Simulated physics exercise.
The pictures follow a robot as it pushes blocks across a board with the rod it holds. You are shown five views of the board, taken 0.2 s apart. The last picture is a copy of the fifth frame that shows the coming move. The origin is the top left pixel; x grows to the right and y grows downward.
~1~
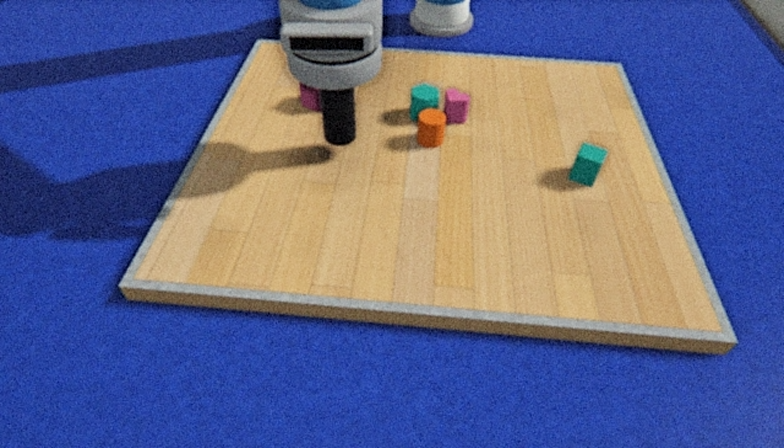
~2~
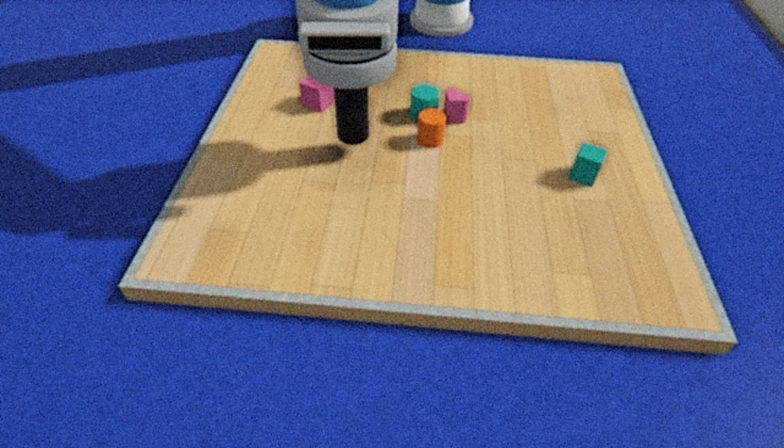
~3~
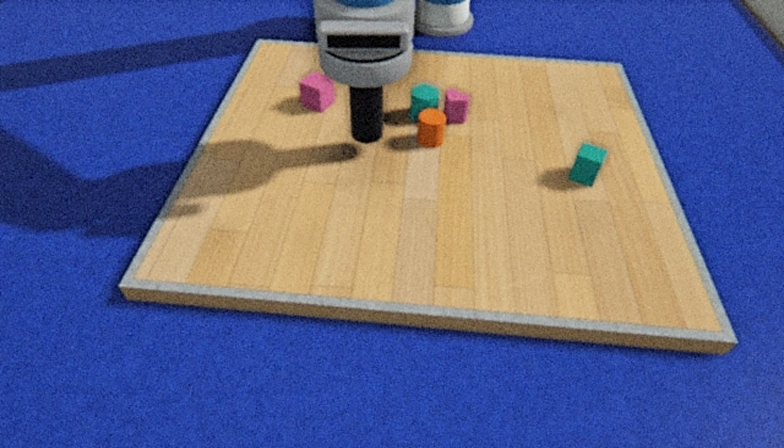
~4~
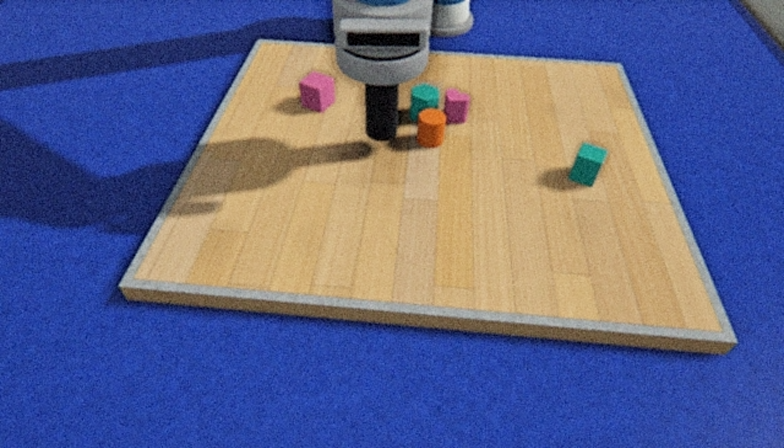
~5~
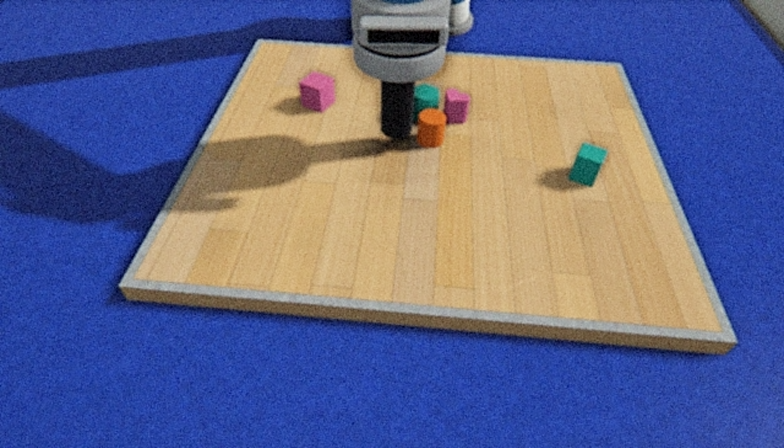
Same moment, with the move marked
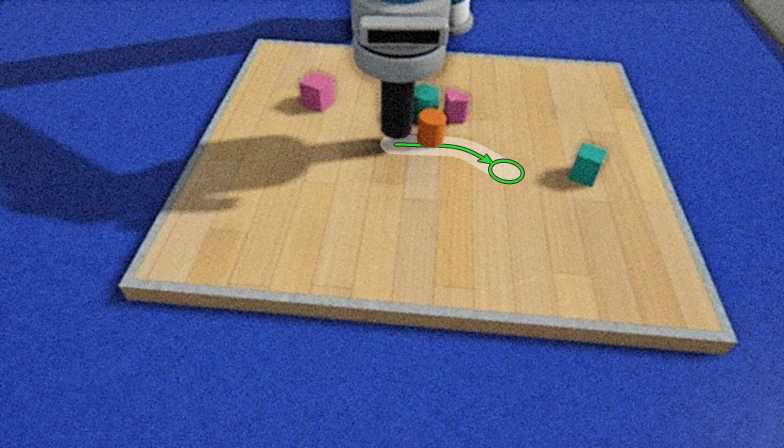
On a pale wooden board set over a blue surface, a robot arm holds a black rod upright near a pink block at the upper left. The rod slides steadily right, leaving the pink block in clear view, and draws close beside the orange round block and turquoise hexagonal block, which stay still.
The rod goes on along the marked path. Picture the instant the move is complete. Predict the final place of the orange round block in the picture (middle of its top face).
It should be at about (483, 112).
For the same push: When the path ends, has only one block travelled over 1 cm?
I'd say yes.
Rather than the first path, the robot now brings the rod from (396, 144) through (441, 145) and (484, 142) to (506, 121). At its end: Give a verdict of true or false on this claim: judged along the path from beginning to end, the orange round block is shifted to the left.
That statement is accurate.
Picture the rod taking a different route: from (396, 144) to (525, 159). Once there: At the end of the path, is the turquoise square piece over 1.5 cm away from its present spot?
No, it doesn't check out.
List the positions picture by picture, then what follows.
In the first frame, rod tip (340, 136); block tops, turquoise hexagonal block (425, 91); orange round block (432, 116).
In the second frame, rod (353, 135); blocks unchanged.
In the third frame, rod (367, 134); blocks unchanged.
In the fourth frame, rod (381, 132); blocks unchanged.
In the fifth frame, rod (396, 129); turquoise hexagonal block (425, 91); orange round block (432, 116).
Path on the board, from (396, 144) by way of (435, 146) and (473, 153) to (506, 171).
The first path, step by step. One third of the way, rod (438, 131); orange round block (462, 113).
Two thirds of the way, rod (477, 138); orange round block (483, 112).
At the end, rod (510, 156); turquoise hexagonal block in place; orange round block (483, 112).
